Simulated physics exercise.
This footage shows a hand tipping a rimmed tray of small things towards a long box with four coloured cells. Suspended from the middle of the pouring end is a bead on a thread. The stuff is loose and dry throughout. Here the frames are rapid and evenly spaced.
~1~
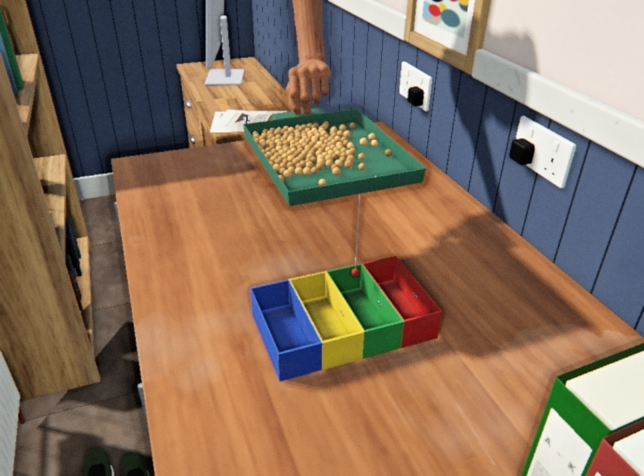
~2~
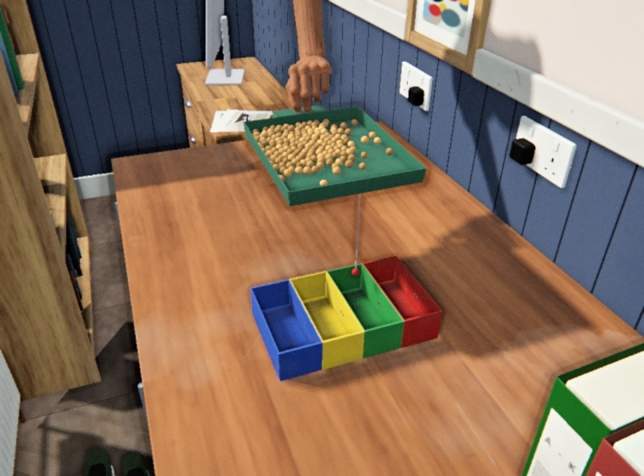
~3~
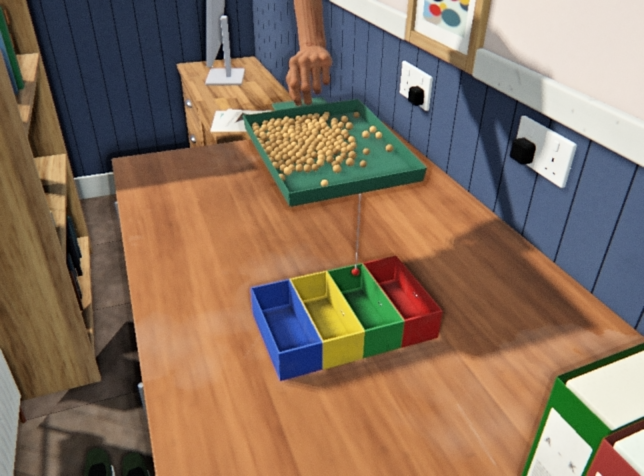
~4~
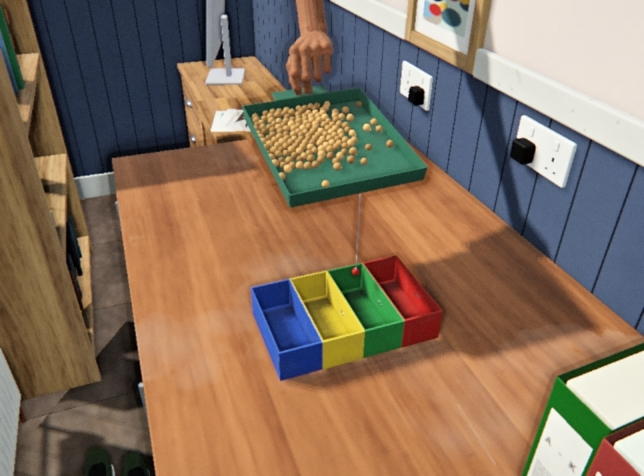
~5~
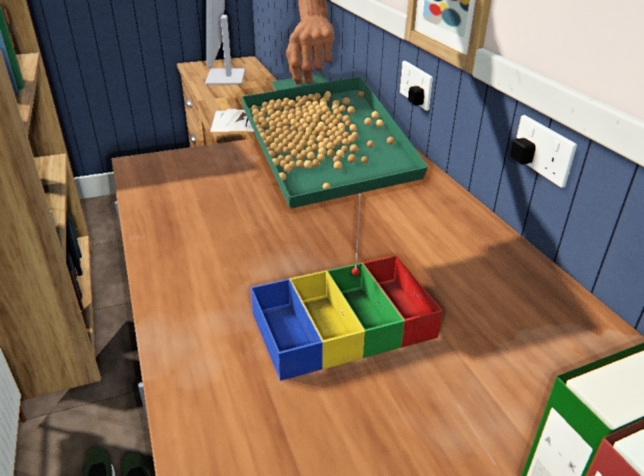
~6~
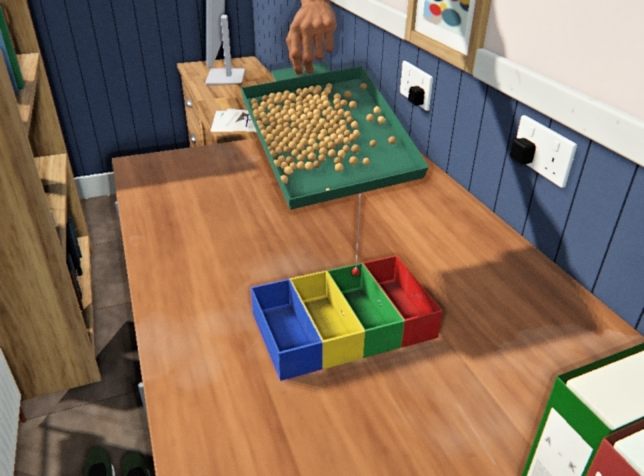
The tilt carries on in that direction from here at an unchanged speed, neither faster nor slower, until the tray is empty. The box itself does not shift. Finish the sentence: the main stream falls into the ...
... Yellow cell.
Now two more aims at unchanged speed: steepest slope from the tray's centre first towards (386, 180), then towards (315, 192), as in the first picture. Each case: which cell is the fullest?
The first time it is the red one, and the second time it is that blue cell.
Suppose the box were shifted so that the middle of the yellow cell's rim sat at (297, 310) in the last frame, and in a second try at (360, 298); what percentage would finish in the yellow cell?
It comes to roughly 50 per cent in one try and roughly 20 per cent in the next.
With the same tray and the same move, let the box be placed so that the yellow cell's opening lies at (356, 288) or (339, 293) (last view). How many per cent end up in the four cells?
First case around 60 %, second case around 80 %.
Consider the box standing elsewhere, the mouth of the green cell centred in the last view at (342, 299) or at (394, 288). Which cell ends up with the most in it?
The first time it is that yellow cell, and the second time it is blue.
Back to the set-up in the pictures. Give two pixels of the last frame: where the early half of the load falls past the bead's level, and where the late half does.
The leading part at (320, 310), the rest of it at (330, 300).
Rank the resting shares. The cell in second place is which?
That would be that blue cell.
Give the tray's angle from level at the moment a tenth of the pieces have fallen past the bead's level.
Around 95°, give or take.
Just after the last frame, tray tipped steeply; almost all on the tray; just a few in the blue cell; just a few in the yellow cell; just a few falling or outside the box.
A moment on, tray tipped right over; roughly two thirds on the tray; about a tenth in the blue cell; about a tenth in the yellow cell; just a few in the green cell; roughly a quarter falling or outside the box.
Further on, tray tipped past a quarter turn; roughly half in the yellow cell; roughly a quarter in the blue cell; about a tenth in the green cell; about a tenth in the red cell; about a tenth falling or outside the box.
When it is over, tray tipped past a quarter turn; roughly half in the yellow cell; roughly a quarter in the blue cell; about a tenth in the green cell; about a tenth in the red cell; about a tenth outside the box.
